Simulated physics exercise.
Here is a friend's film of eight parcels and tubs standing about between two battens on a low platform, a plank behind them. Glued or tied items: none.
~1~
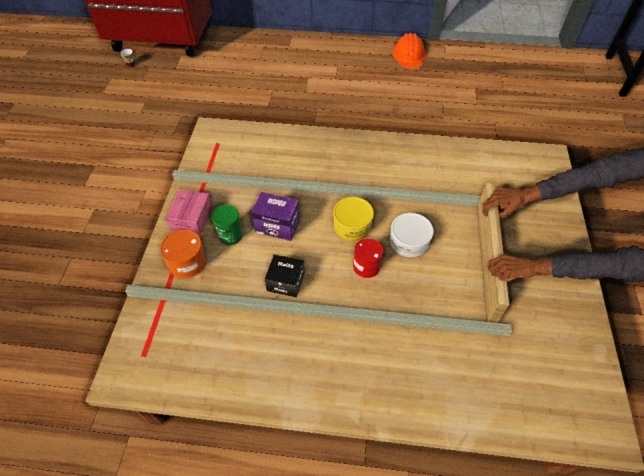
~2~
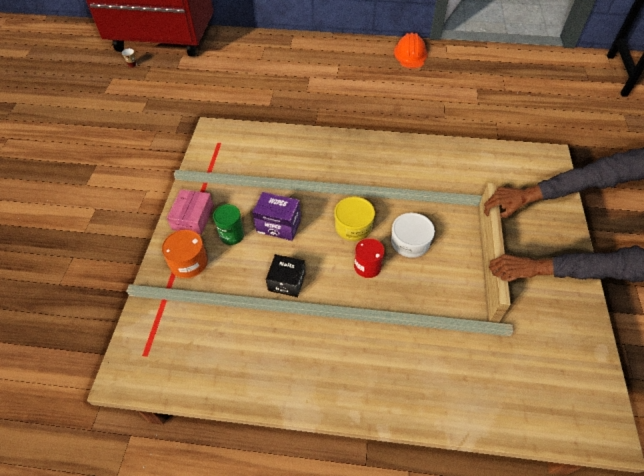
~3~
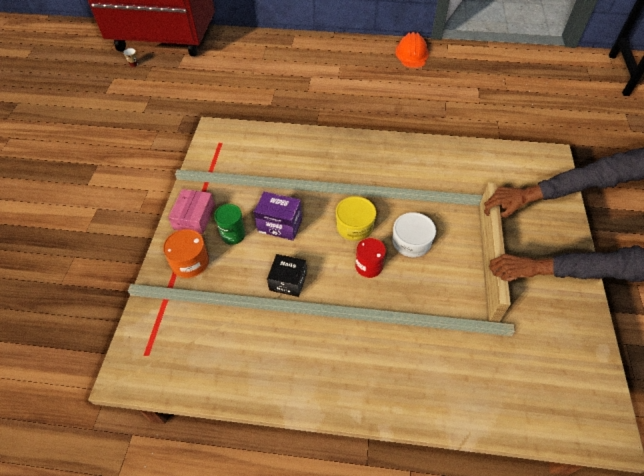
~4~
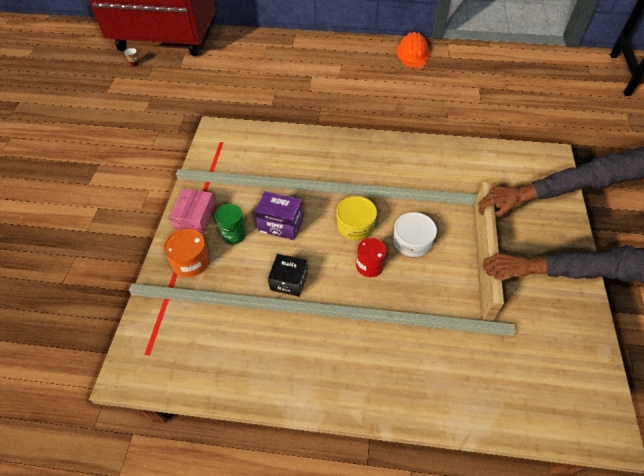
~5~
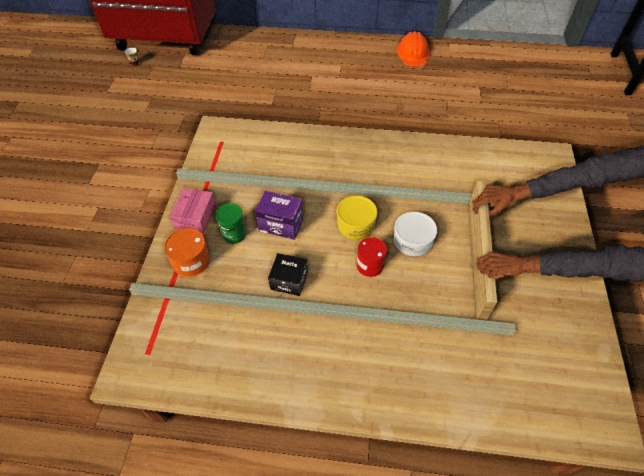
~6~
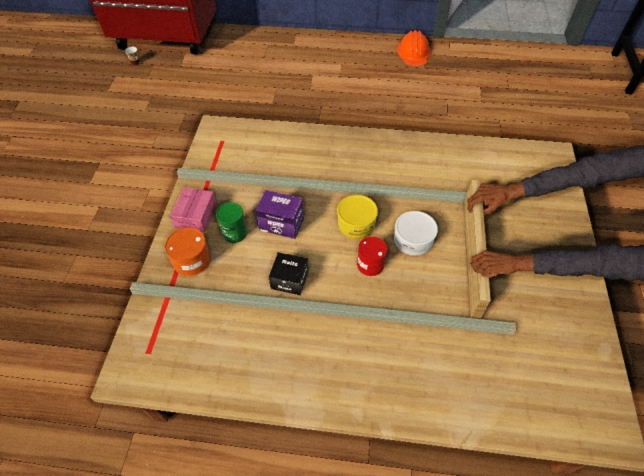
On a low wooden platform, colourful boxes and tubs stood still between two pale strips, while two hands on the right held a plank upright behind them and slid it slightly to the left.
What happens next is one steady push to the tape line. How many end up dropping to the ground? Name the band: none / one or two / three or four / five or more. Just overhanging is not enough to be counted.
Band: Three or four.
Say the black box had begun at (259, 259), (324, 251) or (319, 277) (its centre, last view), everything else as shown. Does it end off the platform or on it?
At the three spots, the black box keeps its place, tips over and keeps its place.
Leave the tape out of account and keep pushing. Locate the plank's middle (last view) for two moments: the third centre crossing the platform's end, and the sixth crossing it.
The first puts it near (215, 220), the next near (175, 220).
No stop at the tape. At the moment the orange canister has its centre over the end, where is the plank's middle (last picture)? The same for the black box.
Approx. (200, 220) for the first, approx. (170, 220) for the second.
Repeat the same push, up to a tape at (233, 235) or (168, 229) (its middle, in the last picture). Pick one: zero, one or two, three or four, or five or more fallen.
For the first place either one or two, for the second at least five.
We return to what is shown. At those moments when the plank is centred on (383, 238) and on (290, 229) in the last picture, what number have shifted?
At first I count 3, and then 7.
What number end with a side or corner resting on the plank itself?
The answer is 4.
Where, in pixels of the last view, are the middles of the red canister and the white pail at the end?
Result: One about (168, 240), other about (173, 216).
Soon after, none off yet; pink box at rest near (194, 210); orange canister at rest near (188, 252); green pail at rest near (232, 223).
Then, none off yet; pink box moved a little near (181, 206); orange canister at rest near (188, 252); green pail moved well along near (191, 222).
By the end, the number that fall off is three or four; fallen, purple box, green pail, orange canister and pink box.
